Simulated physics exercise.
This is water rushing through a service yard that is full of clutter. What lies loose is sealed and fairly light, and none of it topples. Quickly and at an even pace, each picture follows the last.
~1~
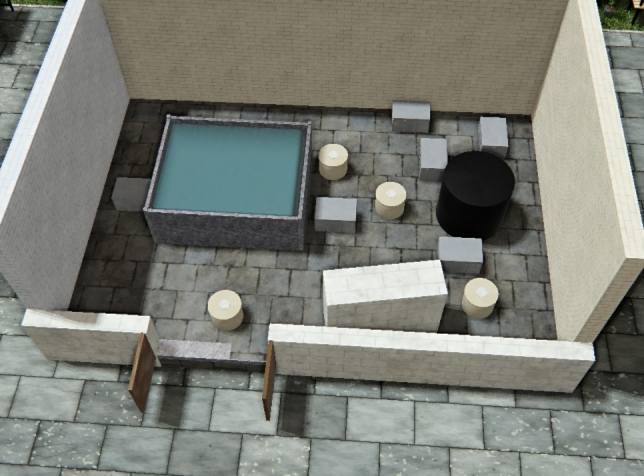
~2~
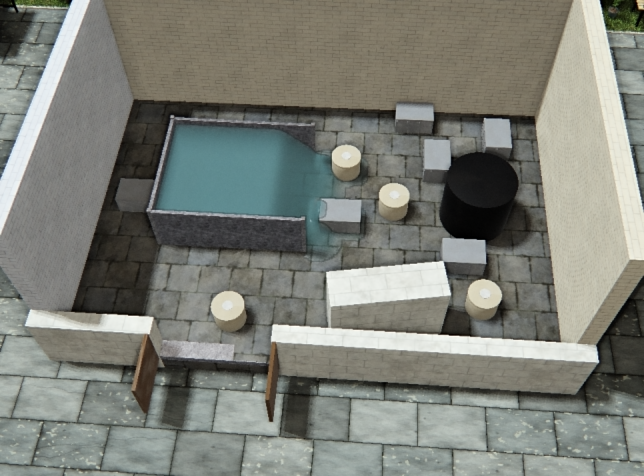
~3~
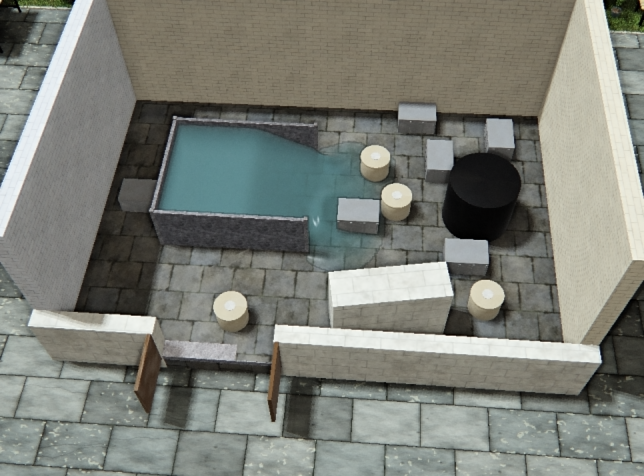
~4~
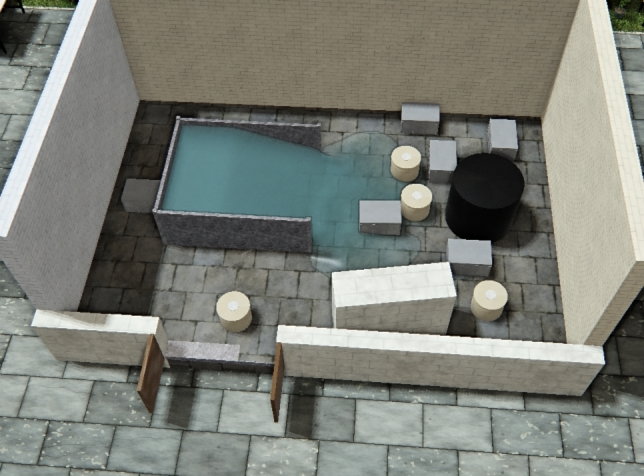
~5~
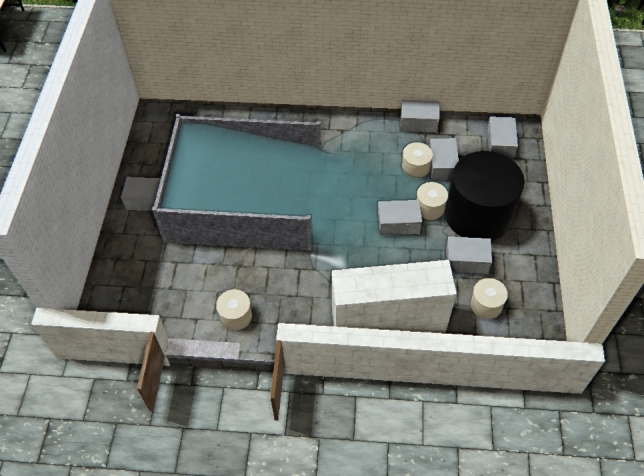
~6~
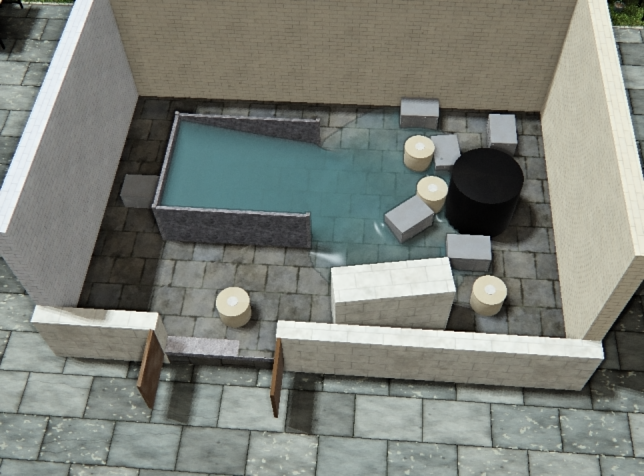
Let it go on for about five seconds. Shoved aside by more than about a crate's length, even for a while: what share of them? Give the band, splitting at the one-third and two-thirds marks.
The share lands in the top band, two thirds or more.
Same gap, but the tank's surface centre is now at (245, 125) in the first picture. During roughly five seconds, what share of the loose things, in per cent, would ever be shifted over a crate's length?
Close to 80 %.
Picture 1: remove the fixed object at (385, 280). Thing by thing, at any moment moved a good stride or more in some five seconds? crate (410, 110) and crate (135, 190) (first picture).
Respectively, over that distance and below that distance.
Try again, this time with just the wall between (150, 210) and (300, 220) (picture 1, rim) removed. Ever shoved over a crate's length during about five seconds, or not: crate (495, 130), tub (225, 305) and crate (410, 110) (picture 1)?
In turn: Stayed short, cleared that distance, stayed short.
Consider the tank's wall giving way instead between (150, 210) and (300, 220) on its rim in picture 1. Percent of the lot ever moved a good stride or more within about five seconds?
Close to 30 in a hundred.
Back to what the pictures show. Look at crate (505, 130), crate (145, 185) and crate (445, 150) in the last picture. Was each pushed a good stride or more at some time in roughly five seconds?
Tally in given order: The full distance / less than that / the full distance.
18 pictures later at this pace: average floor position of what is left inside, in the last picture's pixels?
The average lands at about (433, 221).
A moment on, 4 of 10 are well off their spots; 3 afloat.
Next, 8 of 10 are well off their spots; 8 afloat.
Later, 7 of 10 are well off their spots; 8 afloat.
In the end, 7 of 10 are well off their spots, and 8 have been at some point; 8 afloat.
